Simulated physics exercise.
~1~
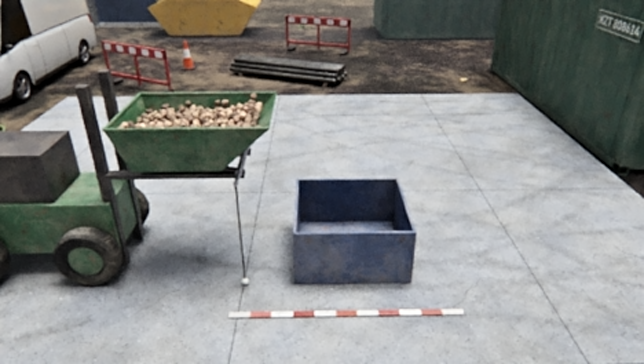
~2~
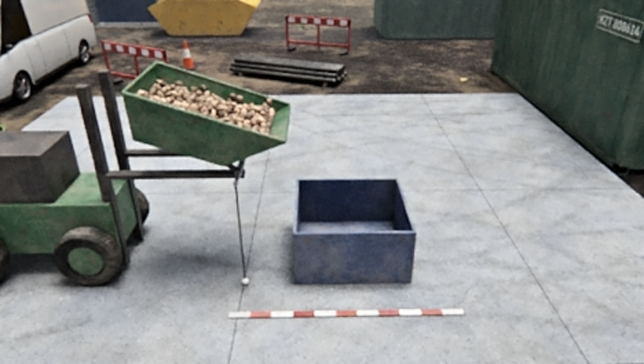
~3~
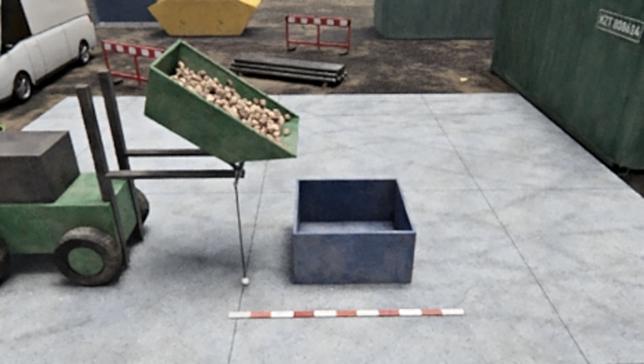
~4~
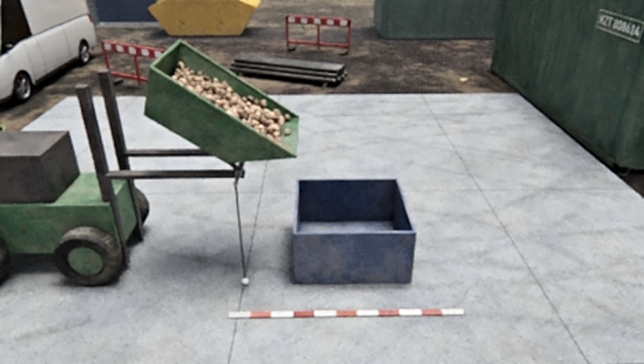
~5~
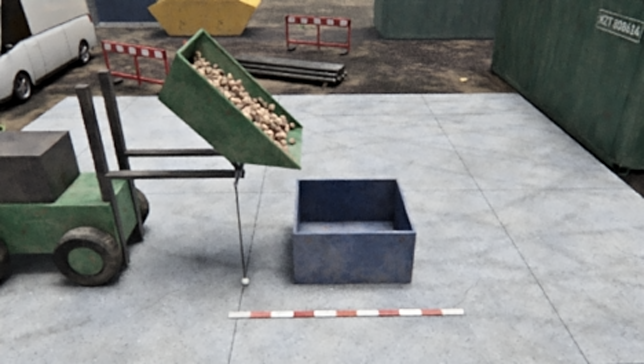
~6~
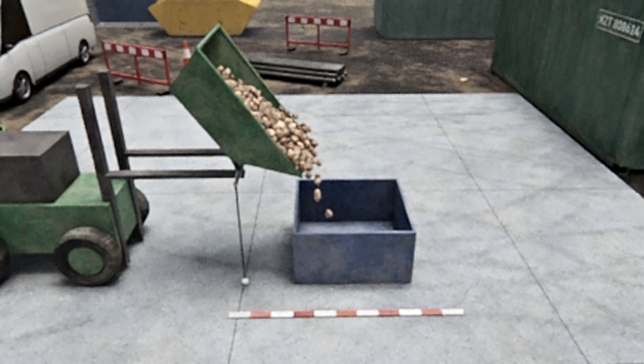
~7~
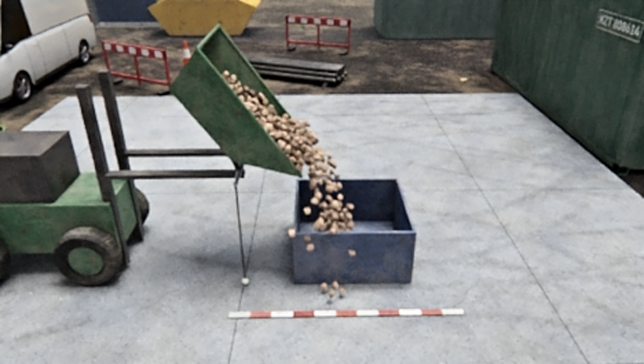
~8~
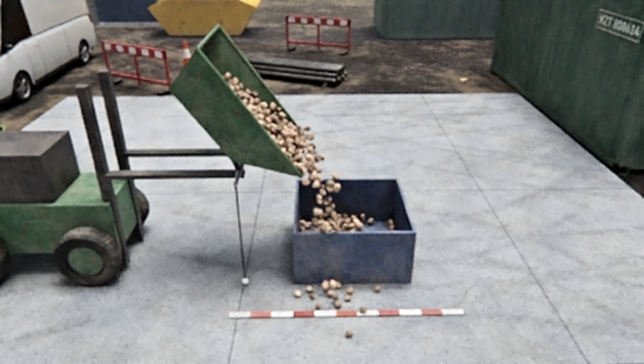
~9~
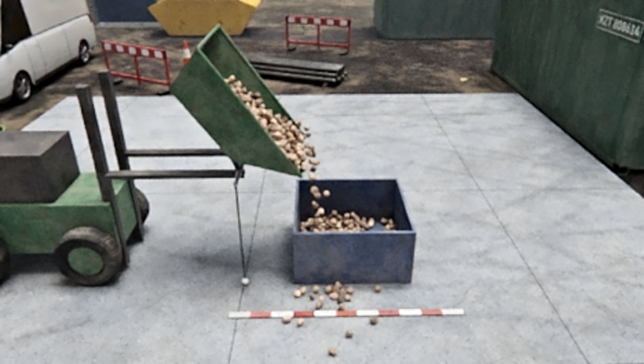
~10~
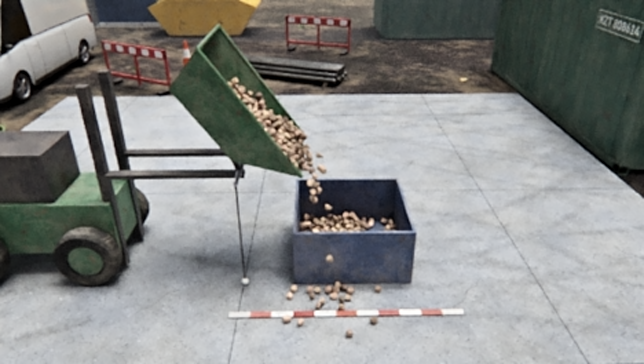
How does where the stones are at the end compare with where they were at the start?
At the start the stones were all together in the level green skip on the left. By the end they were spread out lower and further right, with many still in the tilted skip, some in the blue bin and a few on the ground.
